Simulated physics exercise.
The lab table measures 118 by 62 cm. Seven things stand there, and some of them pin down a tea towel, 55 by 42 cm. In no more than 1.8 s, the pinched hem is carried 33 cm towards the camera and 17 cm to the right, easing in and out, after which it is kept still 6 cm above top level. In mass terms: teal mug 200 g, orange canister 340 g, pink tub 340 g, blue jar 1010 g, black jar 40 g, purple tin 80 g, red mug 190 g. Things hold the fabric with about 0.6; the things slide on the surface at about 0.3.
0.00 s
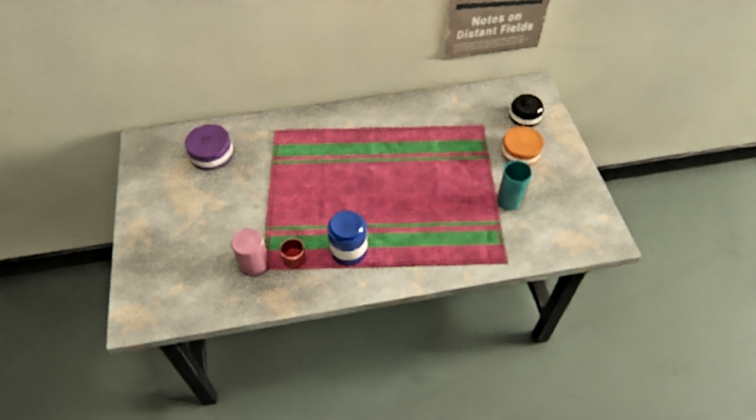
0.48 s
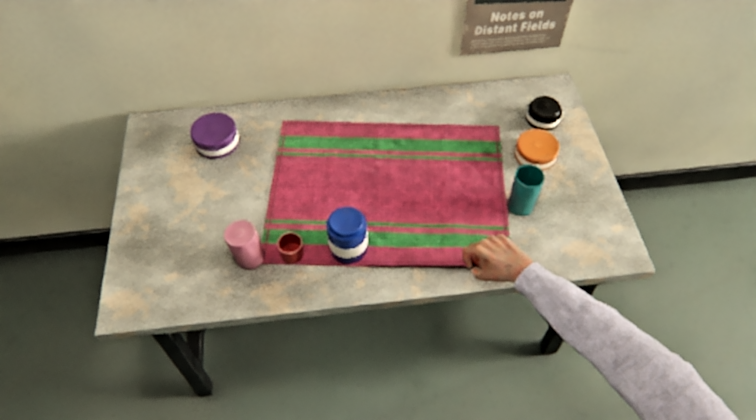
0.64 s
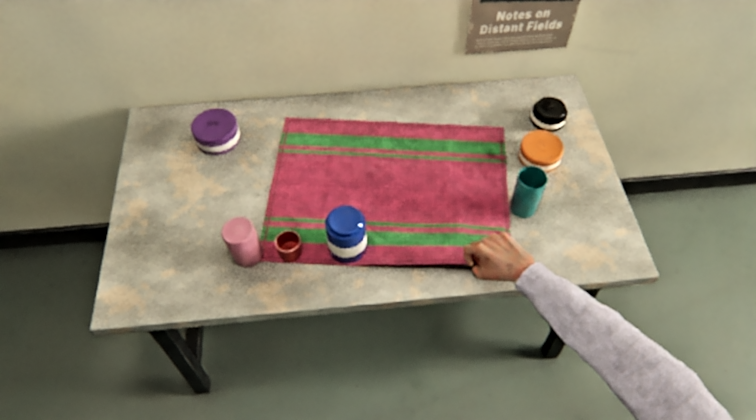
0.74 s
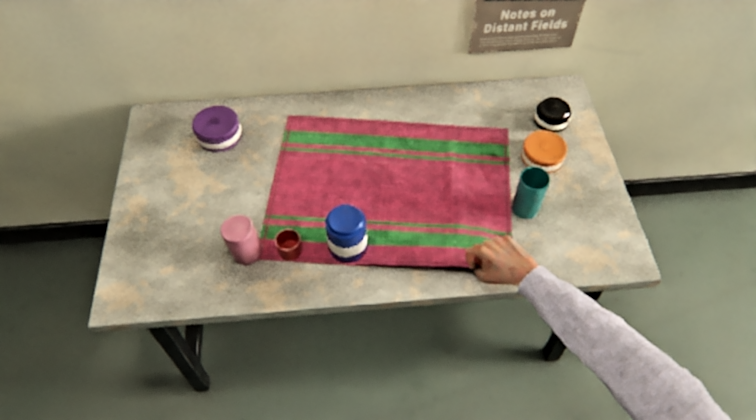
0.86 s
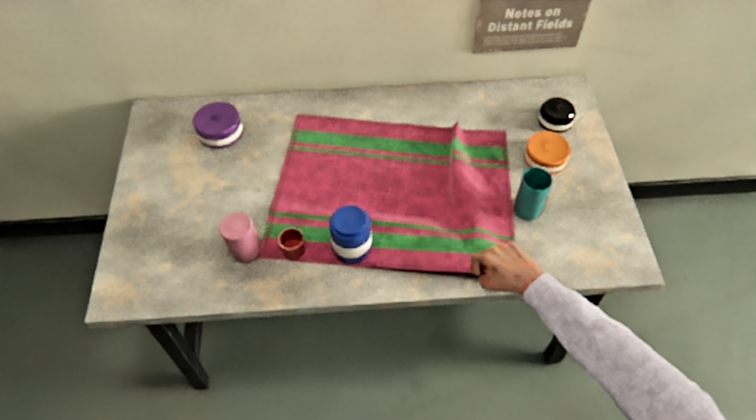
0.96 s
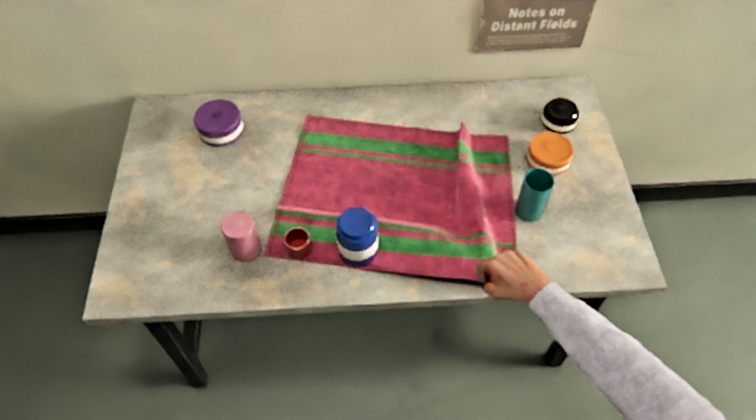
Hand pinching a pink and green-striped cloth's near right corner and pulling it slightly, wrinkling it and shifting the blue jar and red mug.
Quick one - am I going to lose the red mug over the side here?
It goes overboard.
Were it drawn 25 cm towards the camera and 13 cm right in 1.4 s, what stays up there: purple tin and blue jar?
Result - purple tin: Still on top, blue jar: Gone.
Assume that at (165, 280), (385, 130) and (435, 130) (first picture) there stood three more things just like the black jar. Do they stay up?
Going through the three spots as listed: Holds its spot, holds its spot and holds its spot.
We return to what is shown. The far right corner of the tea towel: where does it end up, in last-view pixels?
Look around (595, 238) in the last picture - that's where it comes to rest.
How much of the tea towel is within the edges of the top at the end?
Share within the edges: Approx. 30 %.
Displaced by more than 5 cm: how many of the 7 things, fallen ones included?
That gives 2.
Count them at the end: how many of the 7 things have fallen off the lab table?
I make it 2.
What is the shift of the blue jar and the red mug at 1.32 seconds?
The blue jar is 10 cm out, the red mug 10 cm.
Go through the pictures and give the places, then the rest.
The first frame shows red mug (292, 248); tea towel corners (275, 130) (484, 125) (508, 264).
The second frame shows pink tub (241, 233); teal mug (530, 176); tea towel corners (283, 121) (499, 126); grip (471, 266).
The third frame shows tea towel corners (286, 118) (503, 128); grip (472, 264).
The fourth frame shows tea towel corners (289, 115) (508, 129); grip (474, 267).
The fifth frame shows blue jar (350, 219); red mug (291, 238); tea towel corners (298, 114) (506, 131); grip (479, 273).
The sixth frame shows red mug (297, 238); tea towel corners (264, 255) (307, 116) (508, 136); grip (484, 281).
After 1.3 s, 95 % of the tea towel is still over the top; red mug 10 cm off its start, blue jar 11 cm off its start.
After 1.7 s, 80 % of the tea towel is still over the top; red mug 20 cm off its start, blue jar 22 cm off its start.
After 2.1 s, 45 % of the tea towel is still over the top; red mug on its side, 37 cm off its start at (439, 343), blue jar over the edge.
After 2.4 s, 30 % of the tea towel is still over the top; red mug over the edge, blue jar over the edge.
After 4.0 s, 30 % of the tea towel is still over the top; red mug over the edge, blue jar over the edge.
